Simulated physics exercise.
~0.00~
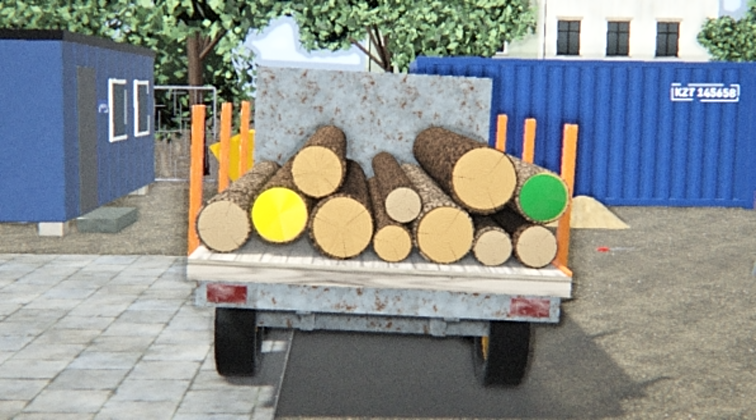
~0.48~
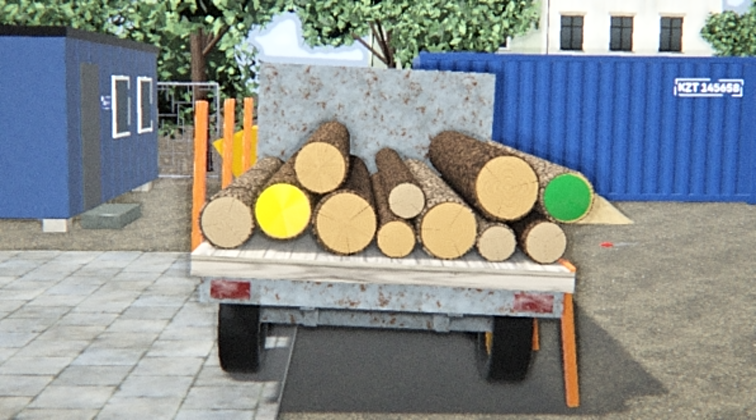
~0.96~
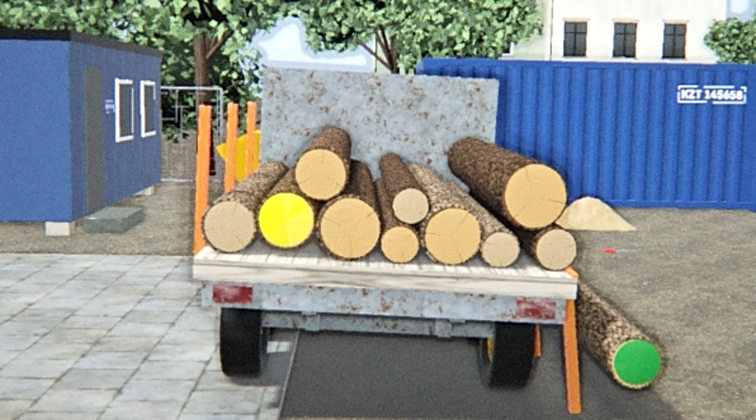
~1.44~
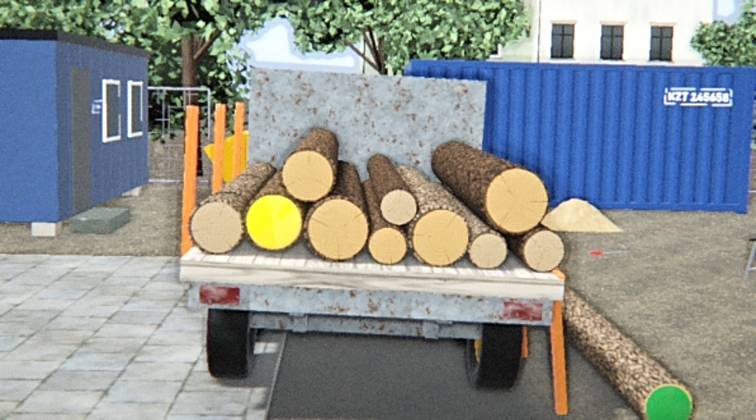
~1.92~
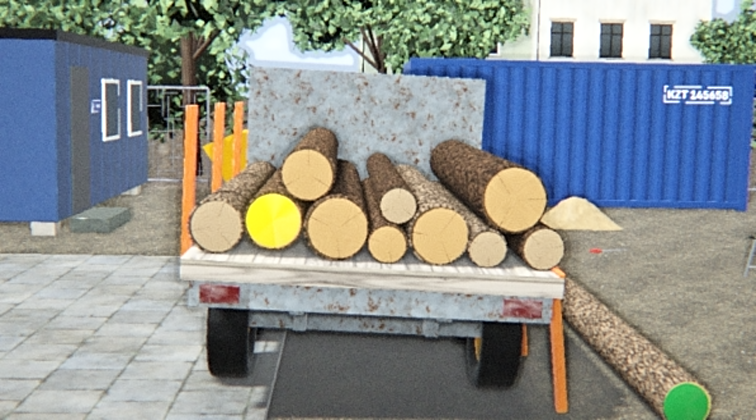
A log with a green-painted end sits at the upper right of a pile on a flat trailer, seen from behind in a yard with paving on the left. A yellow-ended log lies low on the left, between orange posts, with a blue cabin and a long blue container beyond. The right-hand posts swing down, and the green-ended log slides out over that edge. It drops beside the trailer and rolls a little farther right. It ends on the ground at lower right, while the yellow-ended log and the others stay piled on the deck.
